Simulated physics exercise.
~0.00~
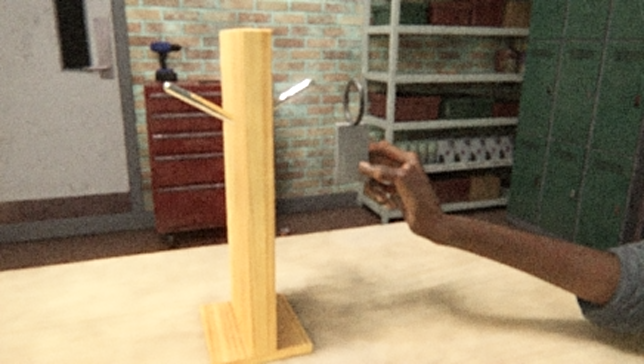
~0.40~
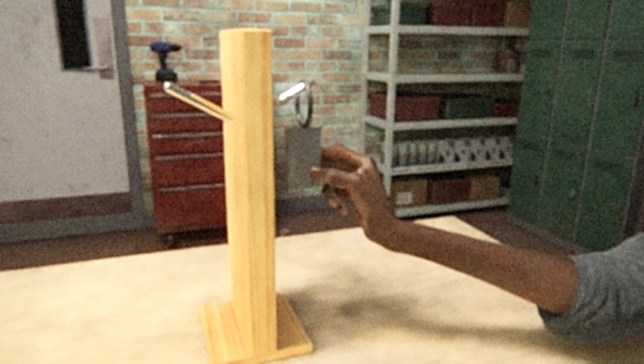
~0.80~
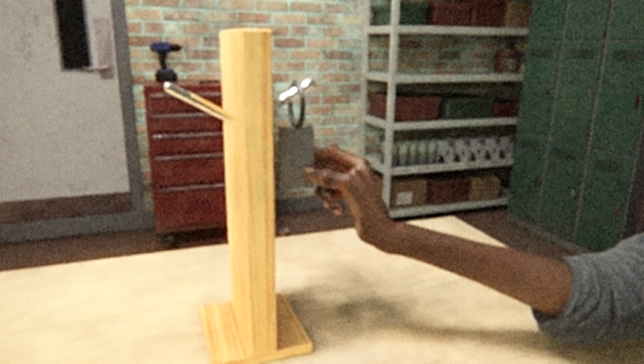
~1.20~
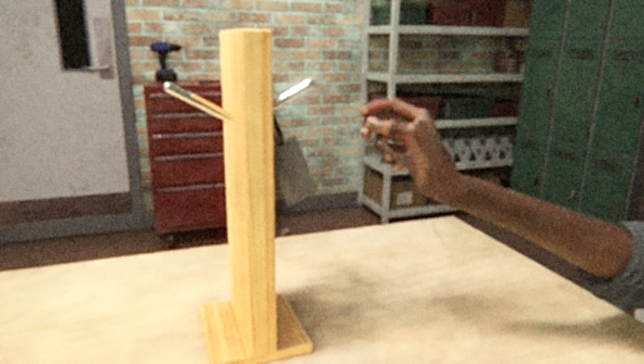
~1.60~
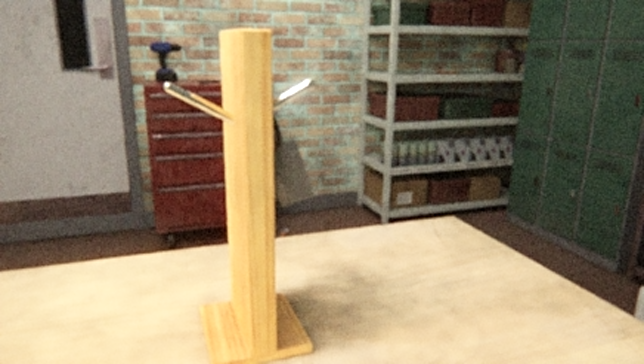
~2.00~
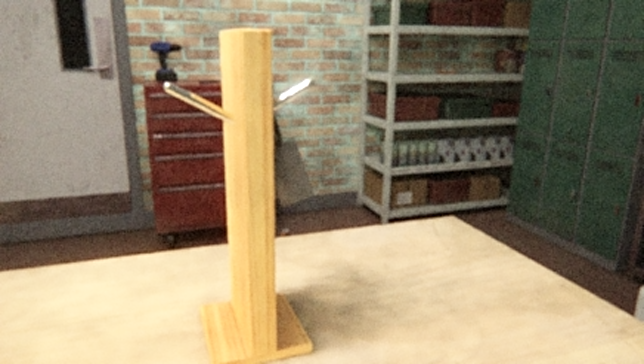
A hand moves a grey tag left onto a wooden stand's peg, withdraws, and leaves it hanging.
